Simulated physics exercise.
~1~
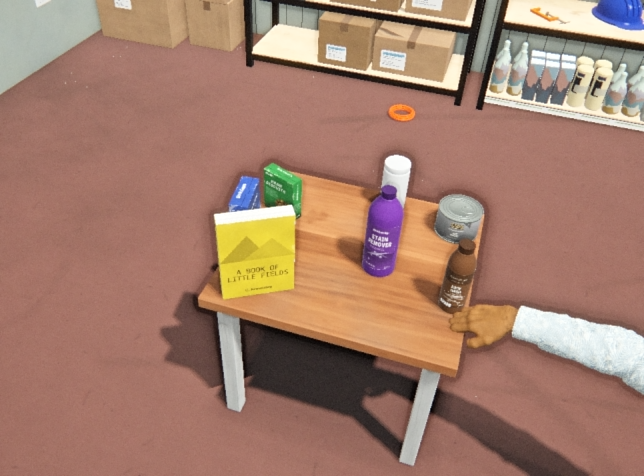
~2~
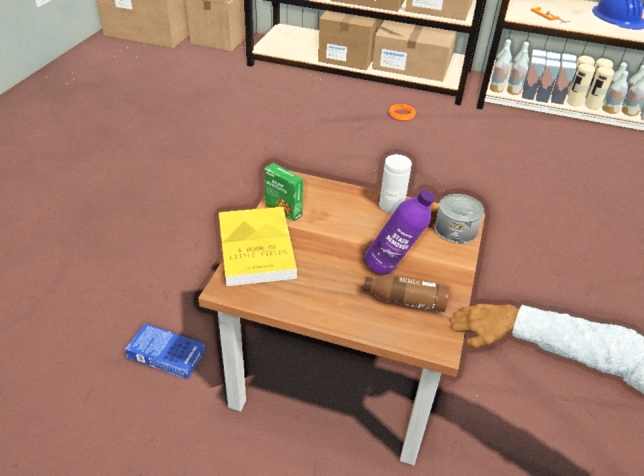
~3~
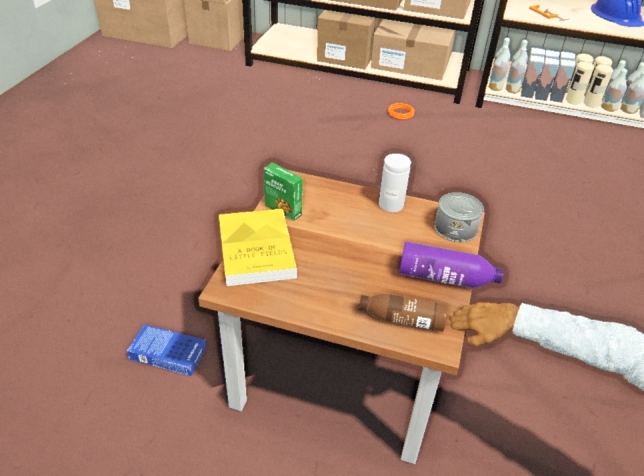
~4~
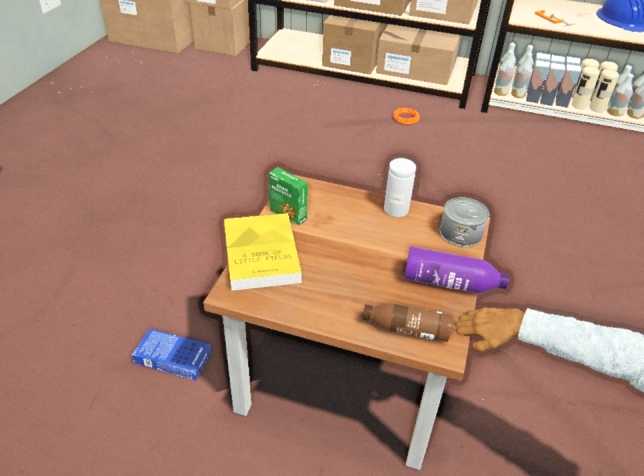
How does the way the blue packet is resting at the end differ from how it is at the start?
At the start the blue packet stands upright on the table behind the yellow book, and at the end it lies on its side on the floor to the left of the table.
